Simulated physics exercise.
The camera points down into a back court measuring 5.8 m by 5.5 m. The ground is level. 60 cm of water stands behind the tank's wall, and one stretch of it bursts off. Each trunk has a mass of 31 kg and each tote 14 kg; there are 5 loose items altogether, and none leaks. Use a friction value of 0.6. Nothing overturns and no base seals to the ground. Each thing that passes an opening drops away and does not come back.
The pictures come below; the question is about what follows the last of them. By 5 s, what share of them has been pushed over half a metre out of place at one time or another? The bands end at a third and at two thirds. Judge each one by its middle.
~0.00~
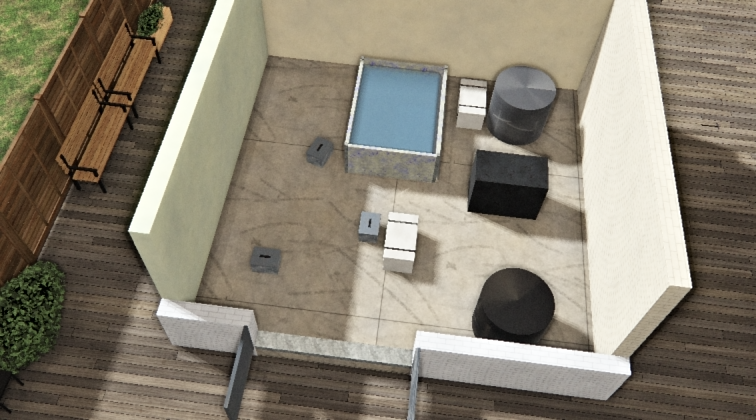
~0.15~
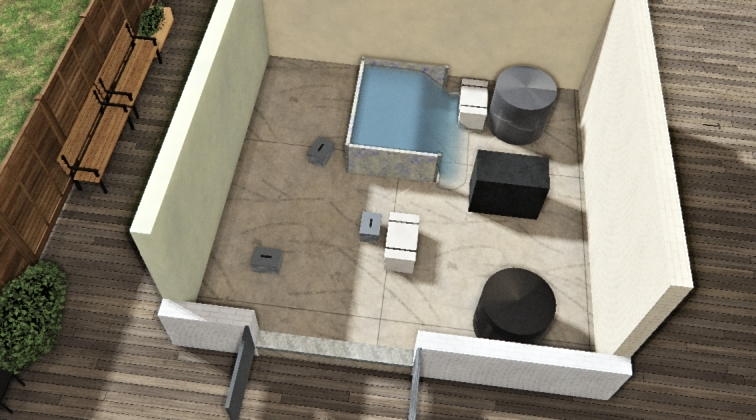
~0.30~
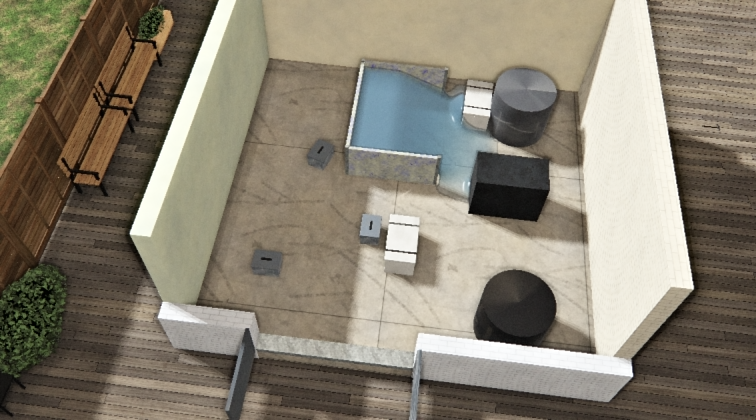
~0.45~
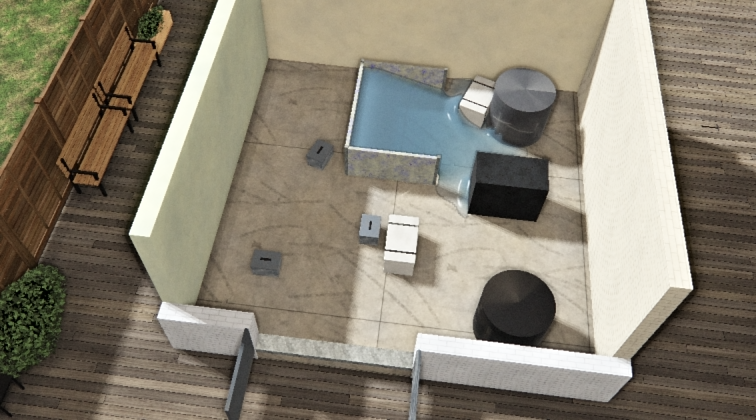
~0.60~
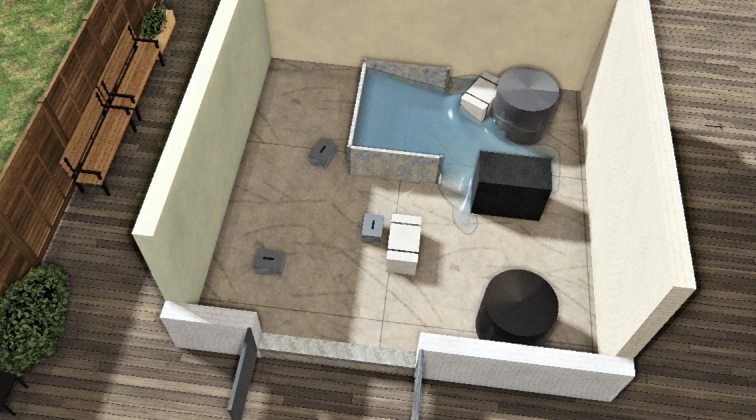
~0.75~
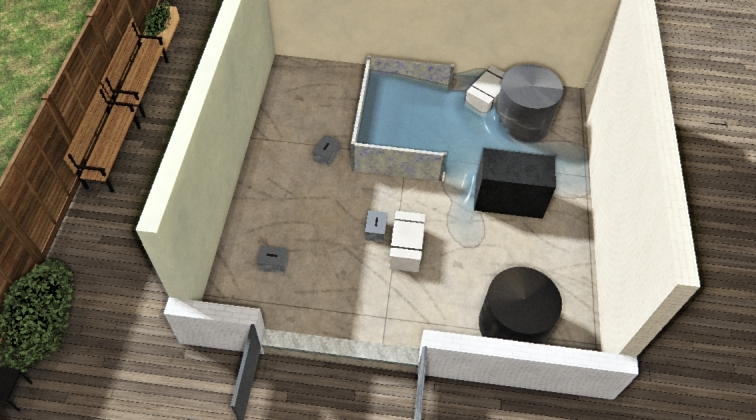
Lowest of the three bands.
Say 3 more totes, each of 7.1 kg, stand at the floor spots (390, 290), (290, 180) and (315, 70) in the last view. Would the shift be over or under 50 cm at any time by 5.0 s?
Below, below, above.
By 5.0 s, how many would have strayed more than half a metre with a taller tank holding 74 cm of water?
1.
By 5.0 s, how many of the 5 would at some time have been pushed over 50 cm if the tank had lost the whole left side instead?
Count: 2.
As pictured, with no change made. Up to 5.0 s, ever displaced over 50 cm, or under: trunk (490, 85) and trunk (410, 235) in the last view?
Taking them in turn: The first is above the mark and the second is below the mark.
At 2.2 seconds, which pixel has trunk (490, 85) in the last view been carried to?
(524, 72), roughly.
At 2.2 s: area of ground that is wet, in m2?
My estimate is roughly 16 m2.
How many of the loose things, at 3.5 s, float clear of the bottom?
1.
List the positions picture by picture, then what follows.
A trunk at (473, 96), on the bottom; a trunk at (401, 236) rests on the ground; water covers 2.7 m2; 0 of 5 have shifted, in the first picture.
A trunk at (474, 96), on the bottom; a trunk at (402, 236), on the bottom; water covers 3.6 m2; 0 of 5 have shifted, in the second picture.
A trunk at (479, 98) rests on the ground, 9 cm from its start; a trunk at (403, 238) rests on the ground; water covers 4.5 m2; 1 of 5 have shifted, in the third picture.
A trunk at (480, 94) rests on the ground, 14 cm from its start; a trunk at (402, 238), on the bottom; water covers 5.4 m2; 1 of 5 have shifted, in the fourth picture.
A trunk at (484, 90) rests on the ground, 19 cm from its start; a trunk at (405, 237), on the bottom; water covers 6.3 m2; 1 of 5 have shifted, in the fifth picture.
A trunk at (490, 84) rests on the ground, 25 cm from its start; a trunk at (408, 235) rests on the ground; 7.2 m2 under water; 1 of 5 have shifted, in the sixth picture.
After 1.1 s 0 of 5 are over 50 cm from their spots; 1 afloat.
After 2.2 s 1 of 5 are over 50 cm from their spots; 1 afloat.
After 3.5 s 1 of 5 are over 50 cm from their spots; 1 afloat.
After 5.0 s 1 of 5 are over 50 cm from their spots, and 1 have been at some point; 0 afloat.
